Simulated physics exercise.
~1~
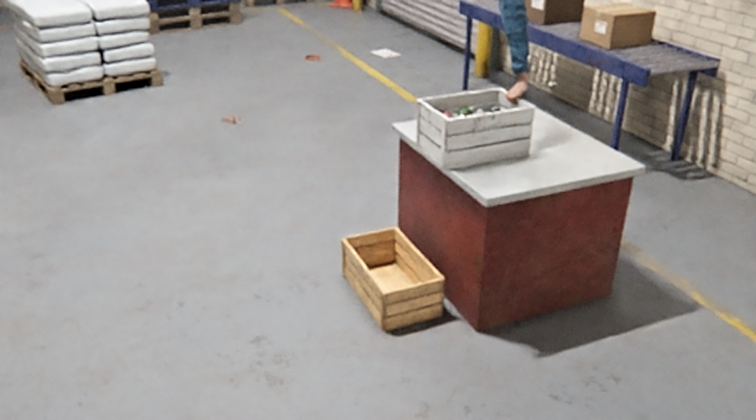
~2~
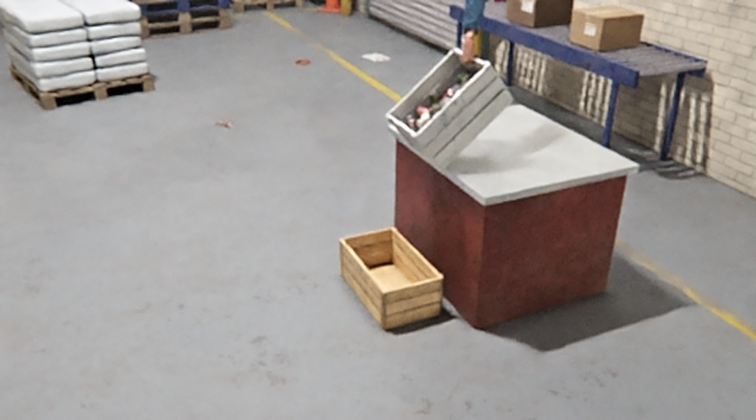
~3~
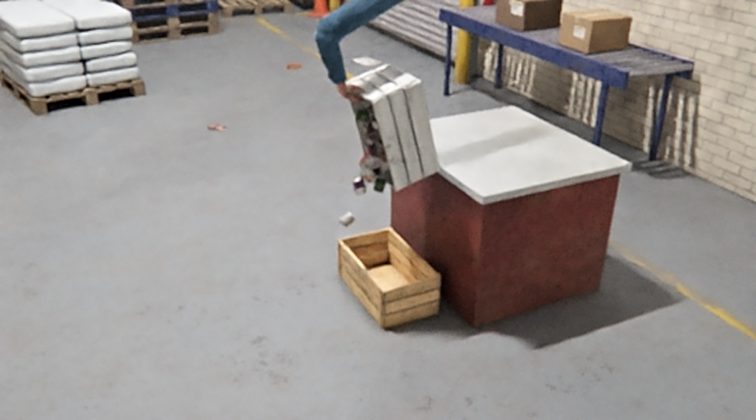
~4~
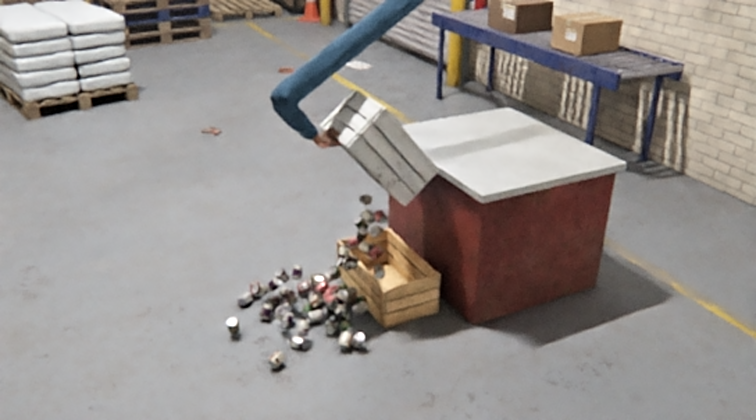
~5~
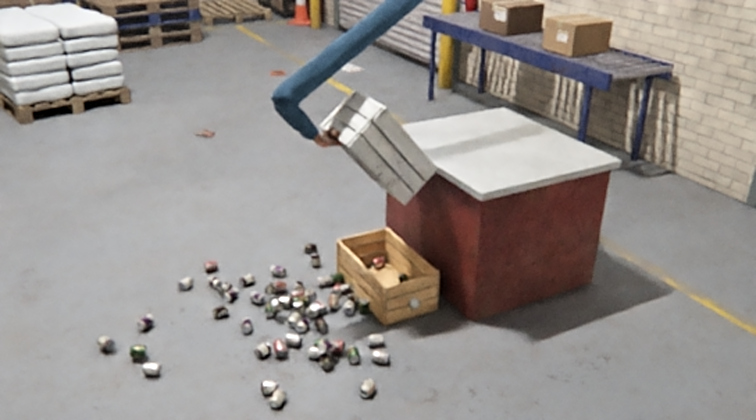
A blue-sleeved arm handles a white slatted crate full of small cans on a pale-topped, dark red bench in a warehouse, seen from above. An empty wooden crate sits on the grey floor at the bench's left end, with stacked white sacks behind and cardboard boxes on a blue-framed table. The arm tilts the white crate leftward over the edge, and the cans begin to fall. They pour down, most landing on the floor left of the wooden crate and scattering outward. Finally the white crate is held tipped, with only a few cans in the wooden one.
